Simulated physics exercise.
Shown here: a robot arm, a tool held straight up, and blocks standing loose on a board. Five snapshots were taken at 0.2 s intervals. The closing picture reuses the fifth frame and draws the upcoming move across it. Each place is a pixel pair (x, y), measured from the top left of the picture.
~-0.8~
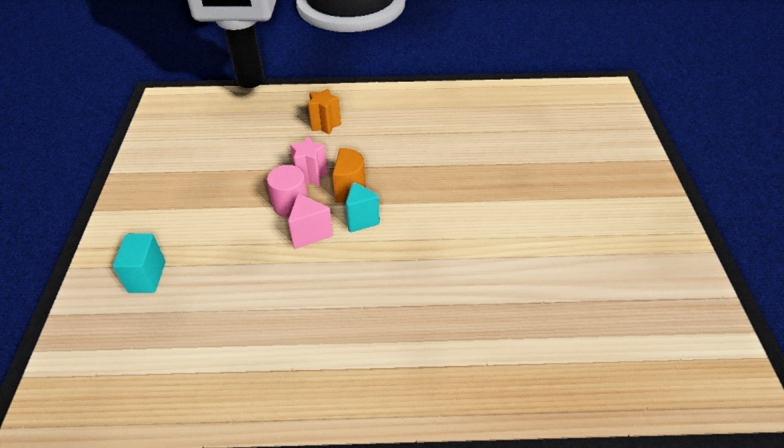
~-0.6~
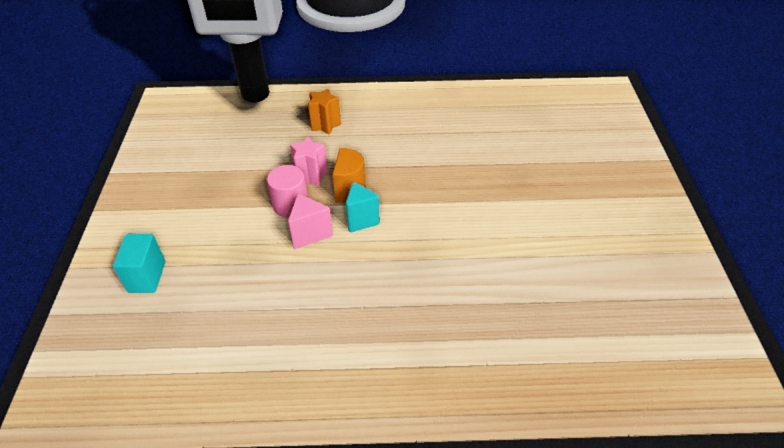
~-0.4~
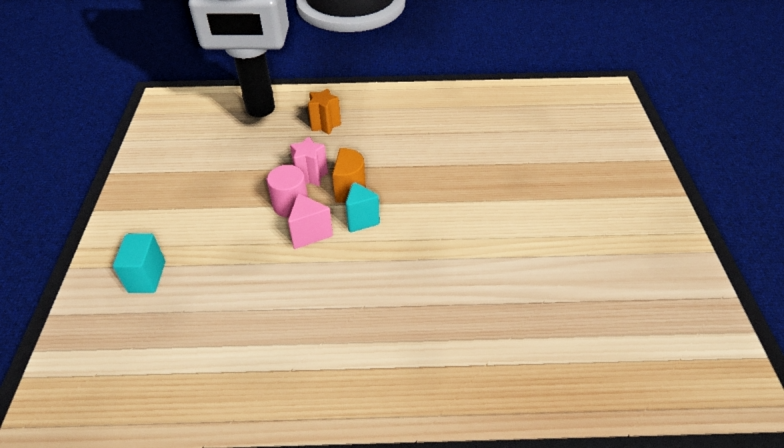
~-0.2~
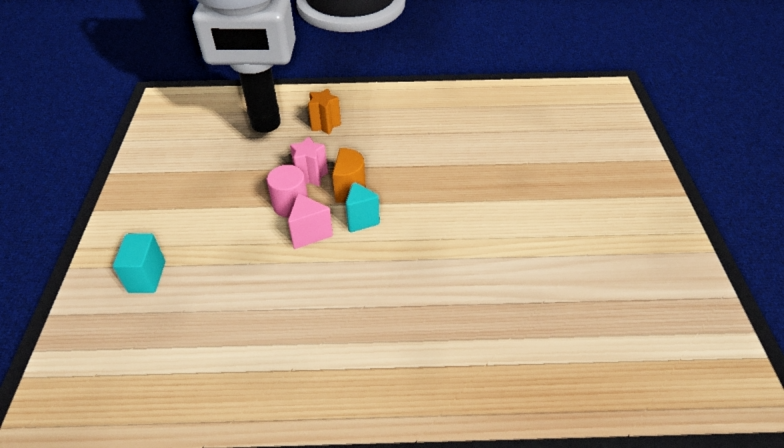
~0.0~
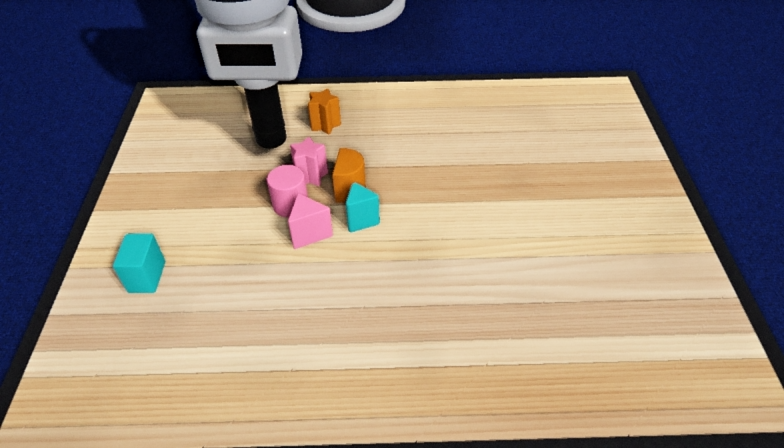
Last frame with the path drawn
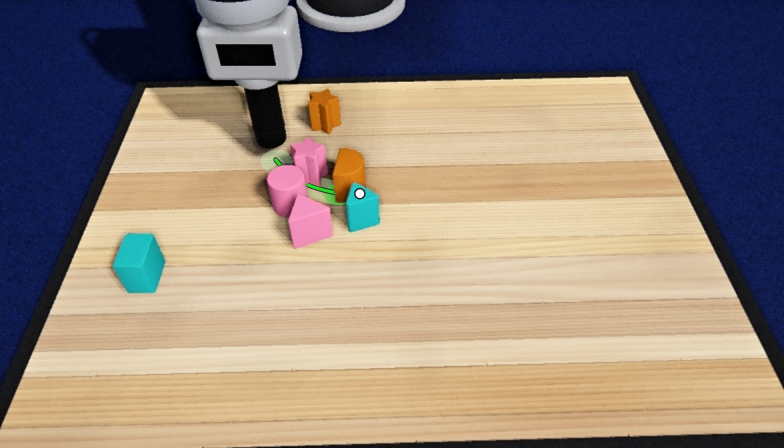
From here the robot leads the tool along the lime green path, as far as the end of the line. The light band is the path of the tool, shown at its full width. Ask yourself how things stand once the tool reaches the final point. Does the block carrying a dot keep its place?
Answer: Yes.
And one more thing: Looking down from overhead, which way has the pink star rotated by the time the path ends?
It spins anti-clockwise.
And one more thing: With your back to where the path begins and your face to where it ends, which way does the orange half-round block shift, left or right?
It's going to go left.
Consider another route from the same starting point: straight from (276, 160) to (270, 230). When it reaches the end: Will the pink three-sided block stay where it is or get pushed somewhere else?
It is moved off its spot.
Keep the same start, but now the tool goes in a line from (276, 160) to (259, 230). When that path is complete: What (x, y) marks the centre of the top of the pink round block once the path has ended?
I'd place it at (291, 190), taking the centre of its top.
Path on the board, from (276, 160) over (290, 175) and (313, 187) to (340, 194); the dot is on the turquoise three-sided block.
What follows on the original path. Halfway along, tool at (298, 162); pink star at (328, 155), turned 40° anticlockwise; orange half-round block at (357, 161).
At the end, tool at (338, 174); pink round block at (289, 180); pink star at (365, 159), turned 75° anticlockwise; orange half-round block at (393, 163); turquoise three-sided block in place.
